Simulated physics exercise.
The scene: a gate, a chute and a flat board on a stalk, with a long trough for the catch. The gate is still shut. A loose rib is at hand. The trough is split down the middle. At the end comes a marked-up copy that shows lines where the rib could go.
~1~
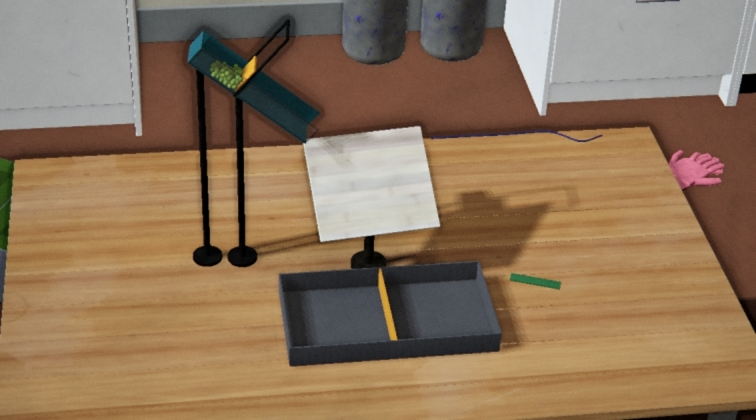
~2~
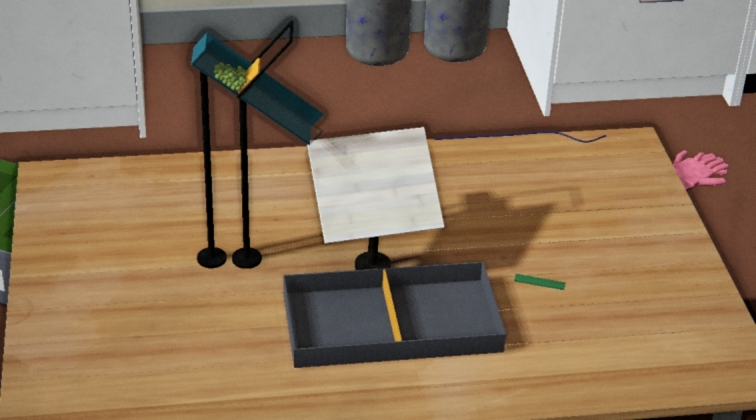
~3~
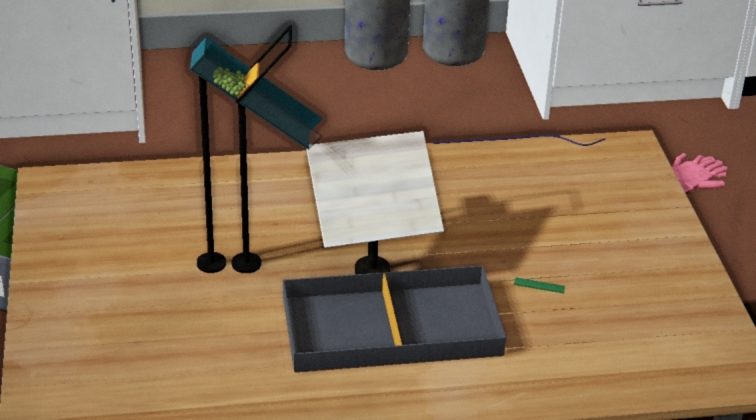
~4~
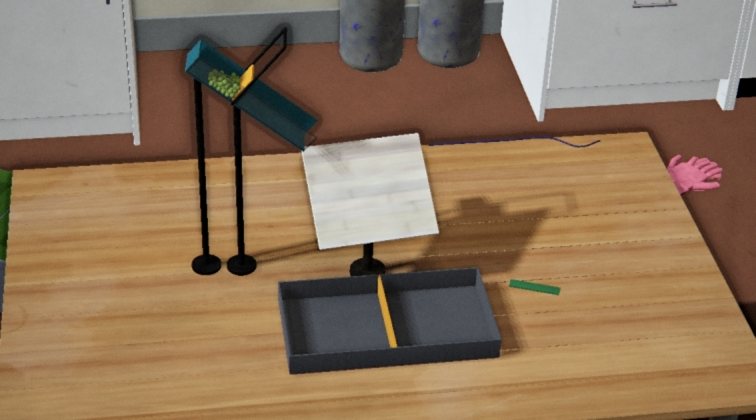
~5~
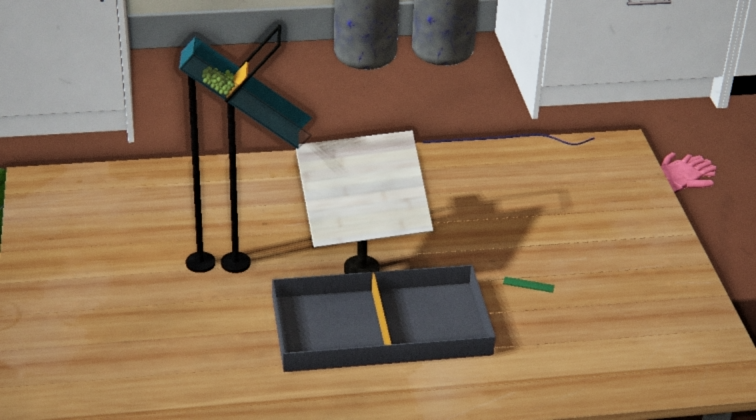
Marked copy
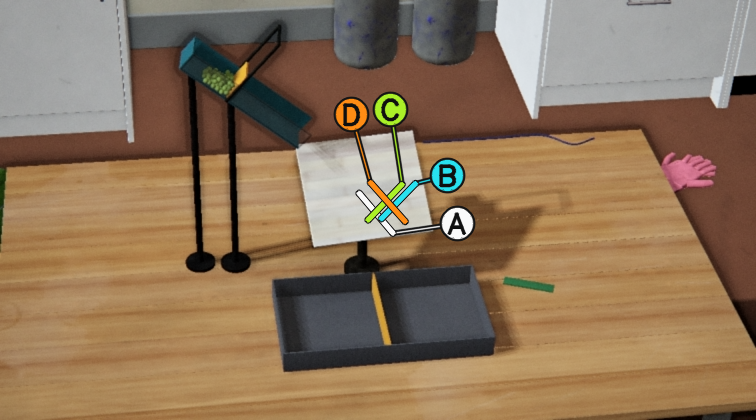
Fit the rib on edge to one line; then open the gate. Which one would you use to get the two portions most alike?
The best line is B.
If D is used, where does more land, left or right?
More lands on the right.
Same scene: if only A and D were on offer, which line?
That is line A.
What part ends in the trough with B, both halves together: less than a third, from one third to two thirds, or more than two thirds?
More than two thirds.
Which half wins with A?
Right.
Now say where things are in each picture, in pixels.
In the first picture, load behind the gate (229, 73), dried peas; lip of the chute (306, 135), sloping fairly steeply.
In the second picture, middle of the board (376, 184), tilted fairly steeply; middle of its low edge (385, 235); of its high edge (366, 134).
In the third picture, front corners of the trough (295, 354) and (505, 337); front end of its middle wall (401, 346); gate still shut (255, 73).
In the fourth picture, middle of the load (227, 82); lip (304, 143).
In the fifth picture, middle of the load (221, 79); lip (298, 140).
On the marked copy, line A from (359, 193) to (392, 233); line B from (415, 183) to (381, 218); line C from (402, 184) to (368, 220); line D from (370, 182) to (405, 221).
Choosing A, of what is caught, roughly a quarter in the left half, the larger part in the right.
Choosing B, of what is caught, roughly half in the left half, roughly half in the right.
Choosing C, of what is caught, almost all in the left half, about a tenth in the right.
Choosing D, of what is caught, just a few in the left half, almost all in the right.
